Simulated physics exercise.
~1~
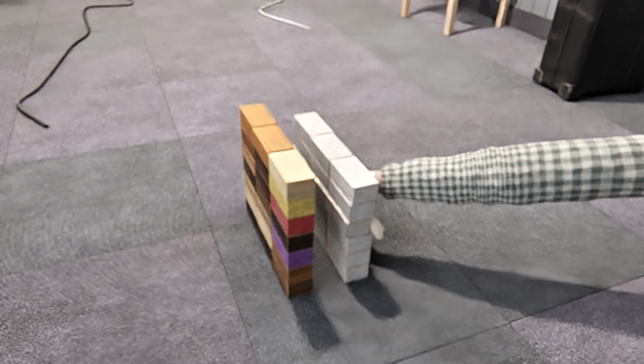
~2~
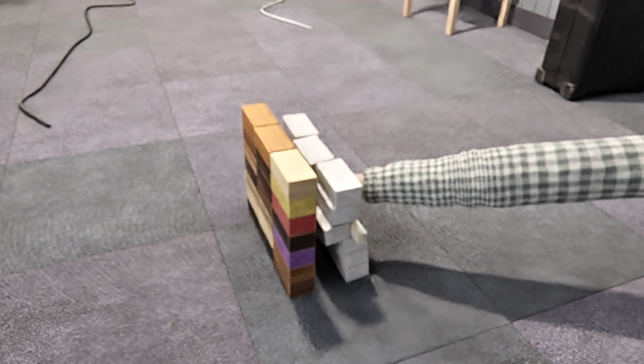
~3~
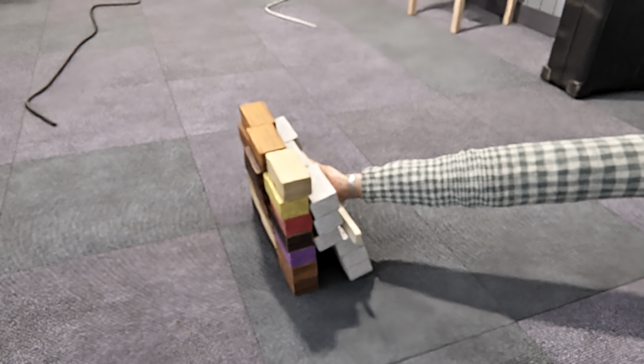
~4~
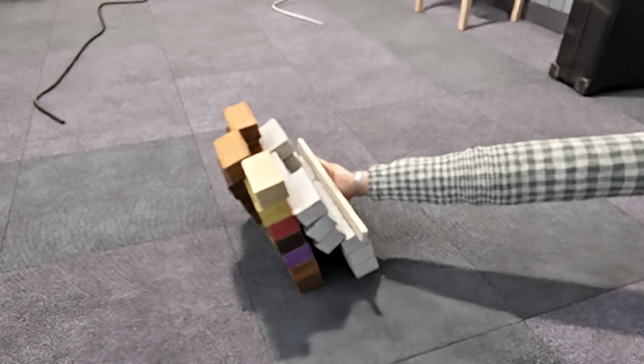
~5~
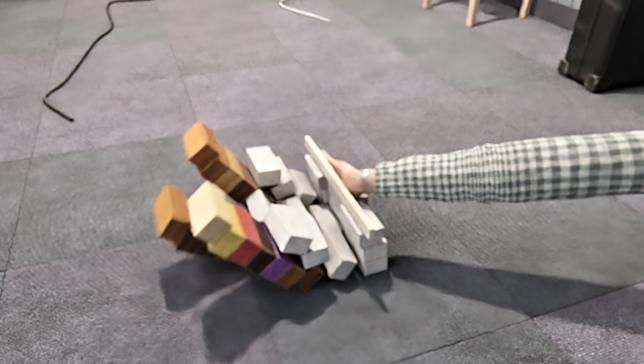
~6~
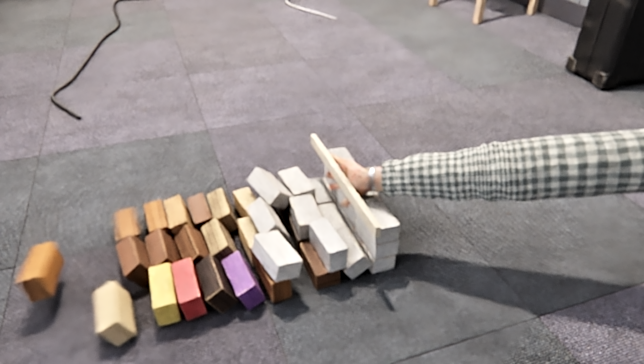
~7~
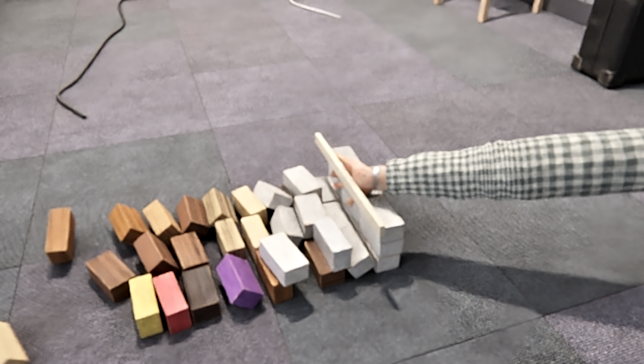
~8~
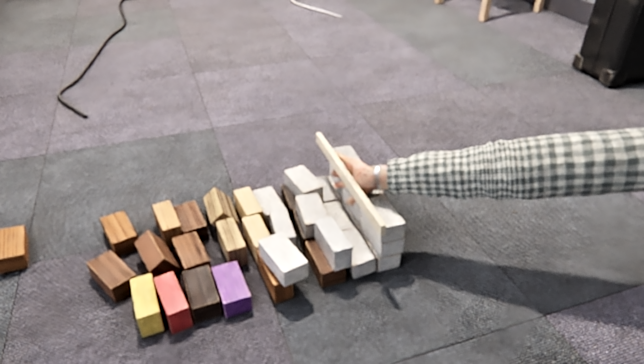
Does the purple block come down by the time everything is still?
Yes, the purple block comes down with the multicoloured wall and ends up lying on the carpet among the other fallen blocks.
